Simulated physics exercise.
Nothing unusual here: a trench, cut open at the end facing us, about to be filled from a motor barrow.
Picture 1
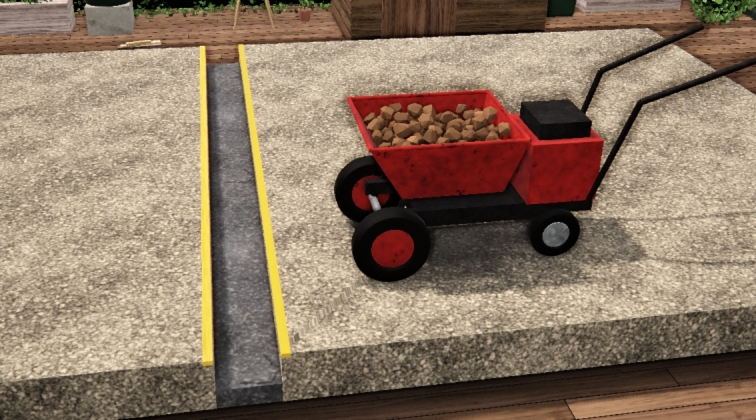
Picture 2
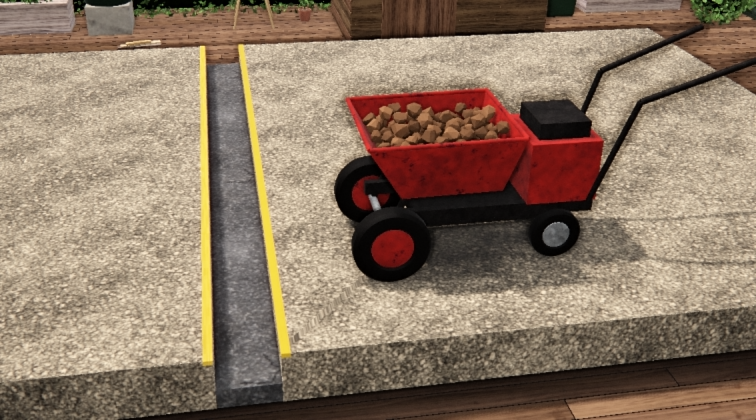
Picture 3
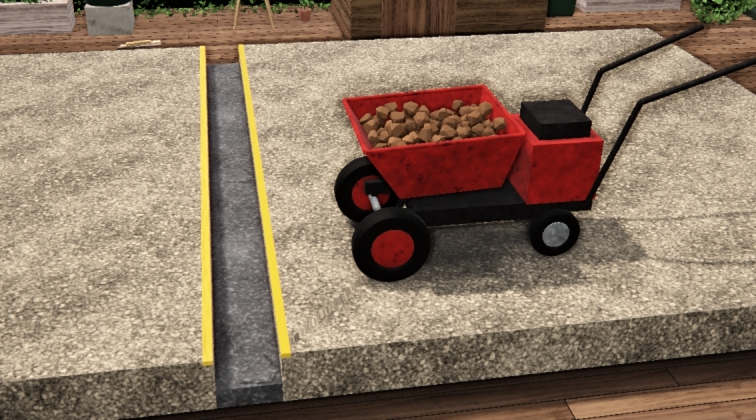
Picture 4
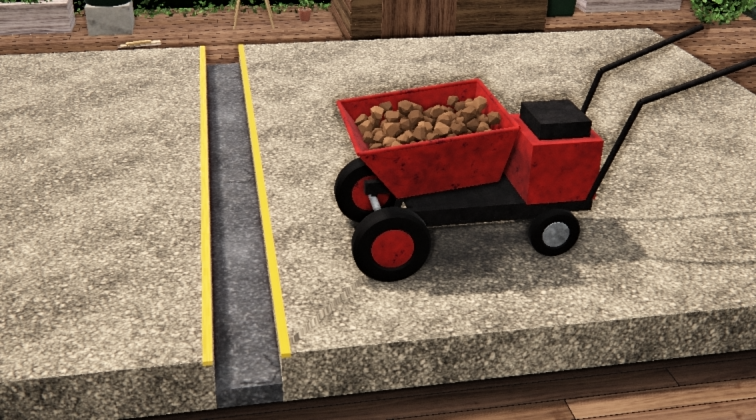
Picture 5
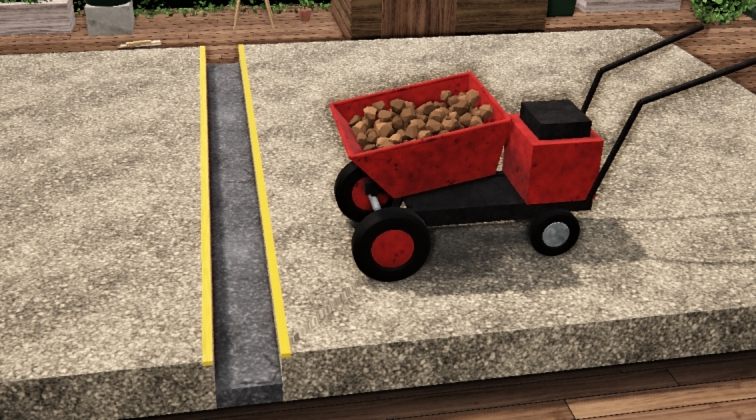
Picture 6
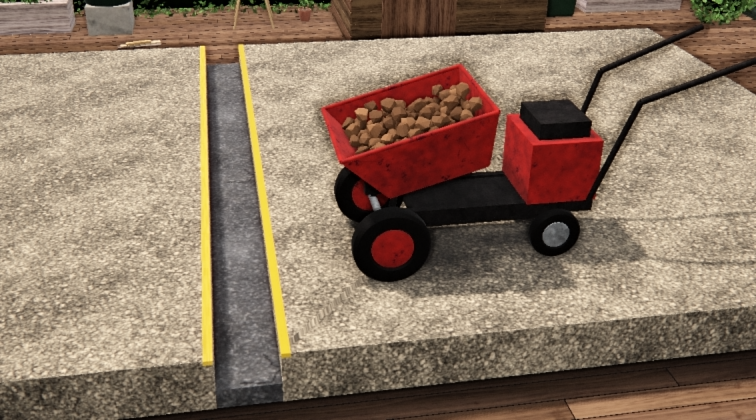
Red skip of brown clods on a motor barrow tilting gradually forward to the left, beside a narrow yellow-edged trench.
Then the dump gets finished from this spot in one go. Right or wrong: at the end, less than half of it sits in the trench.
Wrong.
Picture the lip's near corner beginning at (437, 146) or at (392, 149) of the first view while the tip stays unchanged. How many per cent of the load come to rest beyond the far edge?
Trial 1 around 0 %, trial 2 around 0 %.
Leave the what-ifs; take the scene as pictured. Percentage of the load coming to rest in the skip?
I'd say around 5 per cent.
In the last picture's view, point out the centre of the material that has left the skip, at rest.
Once it all stops, the middle lies near (245, 268).
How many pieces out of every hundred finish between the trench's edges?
Somewhere around 80 percent, I'd say.
Soon after the last picture, skip tipped steeply; all in the skip.
A little later, skip tipped right over; most in the skip; a small part in or heaped over the trench; a small part falling.
Later still, skip tipped right over; about a third in the skip; a stray few short of the trench; about half in or heaped over the trench; a small part beyond it; a stray few falling.
By the end, skip tipped right over; a small part in the skip; a small part short of the trench; most in or heaped over the trench; a small part beyond it.
